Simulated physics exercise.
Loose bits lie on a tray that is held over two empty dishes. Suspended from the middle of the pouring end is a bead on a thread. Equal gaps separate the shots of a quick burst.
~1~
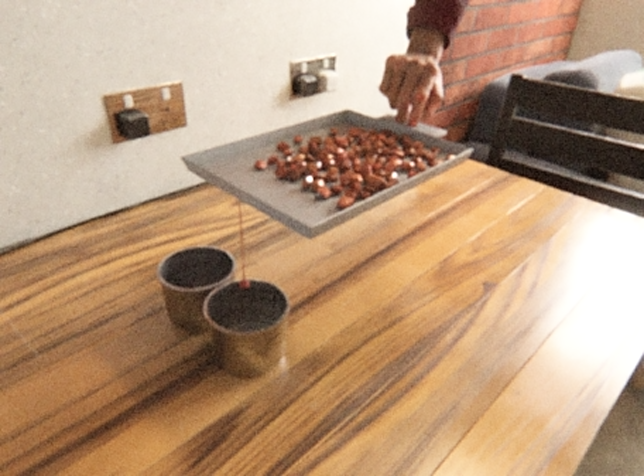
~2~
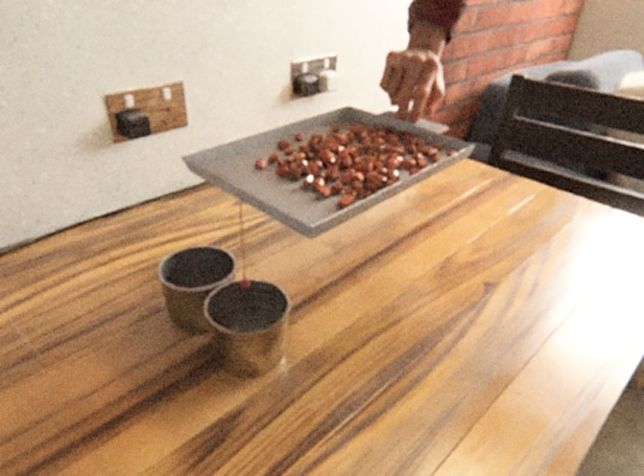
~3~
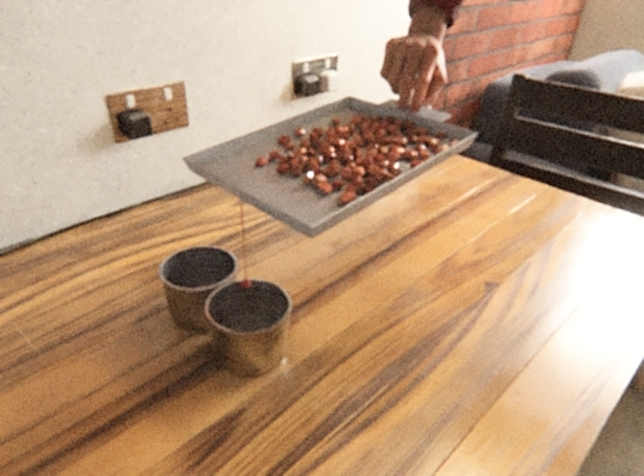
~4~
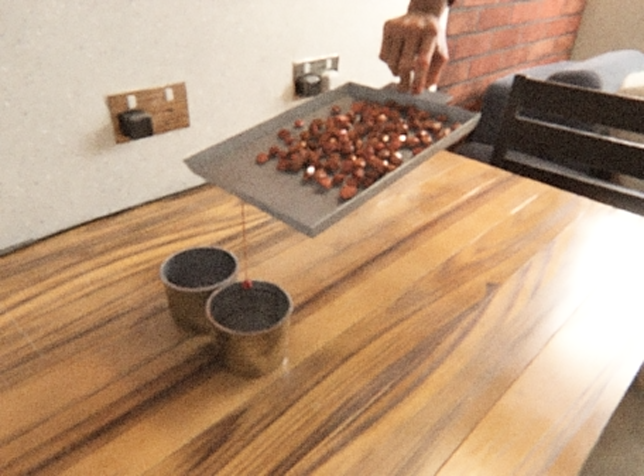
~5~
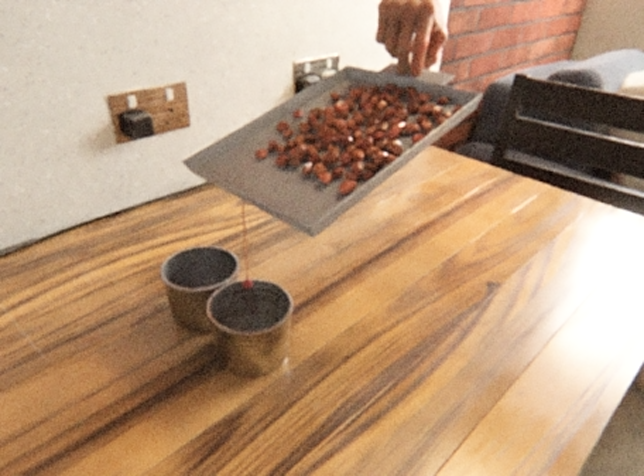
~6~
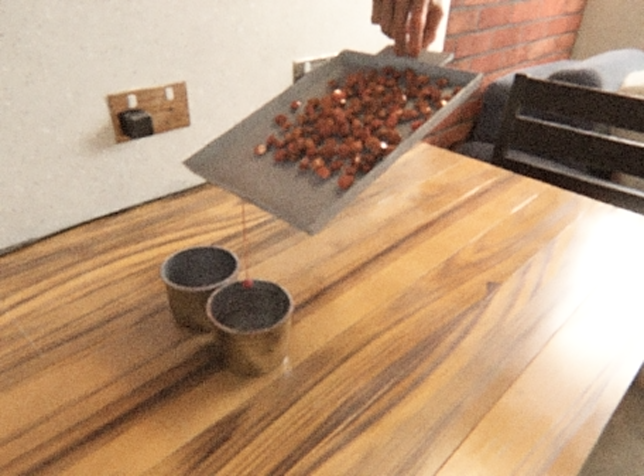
To begin with, a hand holds a grey tray of reddish-brown bits level above two empty dishes on a wooden table, a thread hanging from its near end. The hand then lifts the far end steadily, tilting the tray clearly toward the dishes, while the bits keep their place on it.
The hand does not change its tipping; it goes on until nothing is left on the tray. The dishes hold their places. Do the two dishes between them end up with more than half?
The dishes end up holding not even half.
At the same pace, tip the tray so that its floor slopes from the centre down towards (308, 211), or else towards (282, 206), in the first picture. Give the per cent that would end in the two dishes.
10 % and 10 %, roughly.
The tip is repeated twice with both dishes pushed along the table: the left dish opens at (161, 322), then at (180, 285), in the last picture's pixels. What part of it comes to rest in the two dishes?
In turn 40 and 60 in a hundred.
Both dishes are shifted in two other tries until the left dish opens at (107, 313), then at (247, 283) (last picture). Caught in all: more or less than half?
First place: Short of half; second place: Short of half.
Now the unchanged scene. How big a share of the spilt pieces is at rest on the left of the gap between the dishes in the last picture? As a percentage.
That would be roughly 90 per cent.
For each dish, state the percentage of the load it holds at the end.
Left 10 %, right 10 %.
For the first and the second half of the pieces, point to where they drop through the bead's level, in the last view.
(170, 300) first, (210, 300) later.
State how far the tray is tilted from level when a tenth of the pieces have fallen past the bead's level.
Roughly 70 degrees at that moment.
Soon, tray tipped steeply; most on the tray; a stray few outside both; about a quarter in the air.
A while on, tray tipped past a quarter turn; a small part on the tray; a small part in the right dish; a small part in the left dish; about two thirds outside both; a small part in the air.
Towards the end, tray tipped past a quarter turn; a small part in the right dish; a small part in the left dish; most outside both.
Finally, tray tipped past a quarter turn; a small part in the right dish; a small part in the left dish; most outside both.
